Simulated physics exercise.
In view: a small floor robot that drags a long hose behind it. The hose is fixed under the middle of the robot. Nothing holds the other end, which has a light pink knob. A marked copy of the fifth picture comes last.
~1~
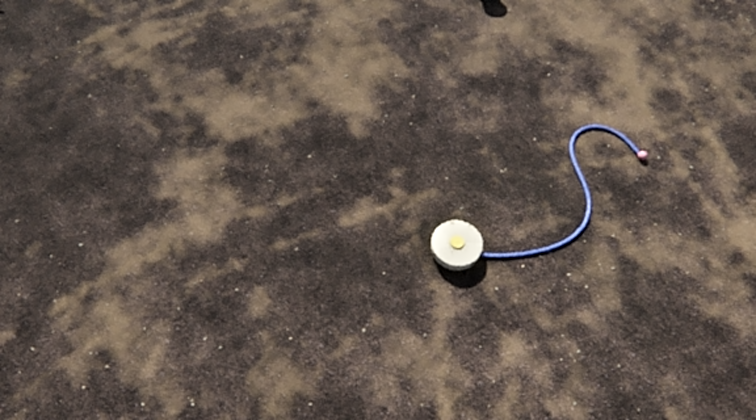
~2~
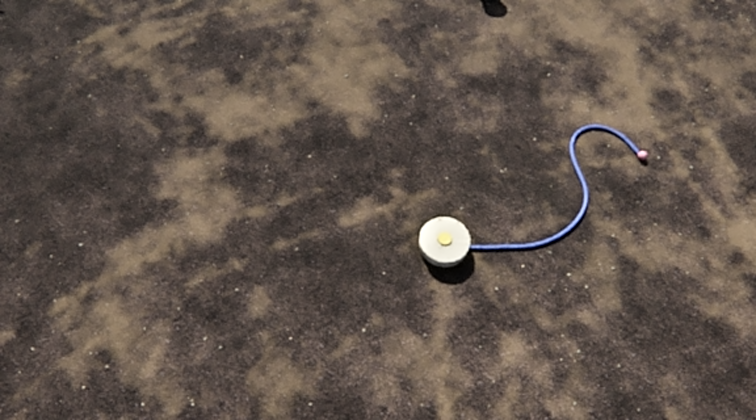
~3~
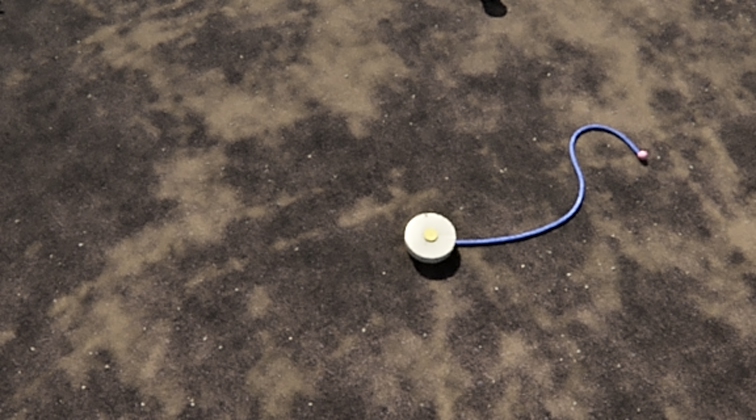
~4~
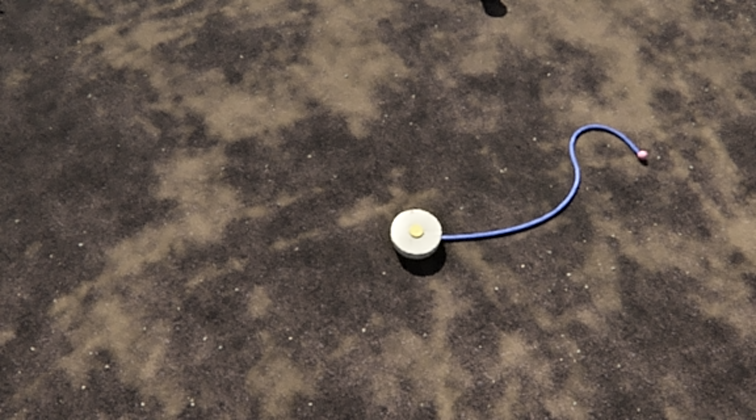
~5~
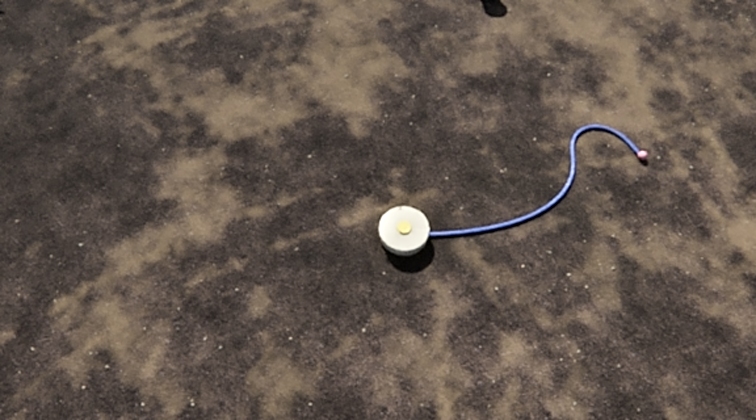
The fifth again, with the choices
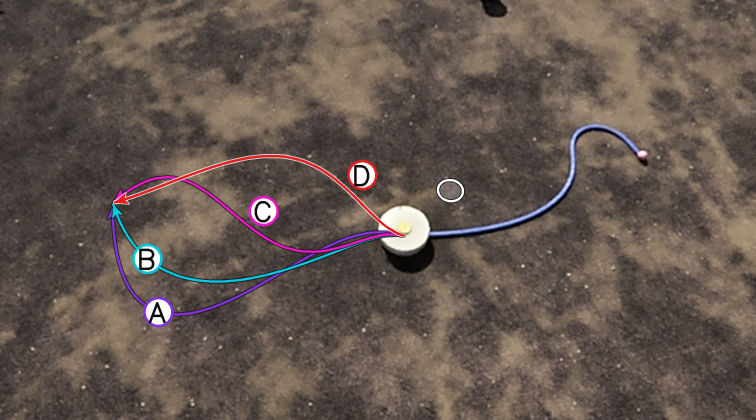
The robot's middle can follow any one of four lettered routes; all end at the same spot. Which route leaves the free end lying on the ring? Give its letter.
C.
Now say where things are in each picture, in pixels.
The first frame shows robot (456, 246); free end (643, 156).
The second frame shows robot (444, 243); free end (643, 156).
The third frame shows robot (430, 239); free end (643, 156).
The fourth frame shows robot (416, 235); free end (643, 156).
The fifth frame shows robot (404, 232); free end (643, 156).
On the marked copy, A from (404, 236) via (222, 304) to (113, 206); B from (404, 236) via (238, 280) to (113, 204); C from (404, 236) via (247, 225) to (114, 202); D from (404, 236) via (278, 156) to (115, 202); the ring at (450, 190).
Taking C. A third of the way, robot (281, 242), middle of the hose (452, 206), free end (598, 156).
Two thirds of the way, robot (190, 179), middle of the hose (359, 201), free end (521, 180).
When it is over, robot (110, 199), middle of the hose (285, 189), free end (449, 190); the free end is on the ring.
As for the rest, A leaves the free end at (437, 213); B leaves the free end at (444, 208); D leaves the free end at (444, 160).
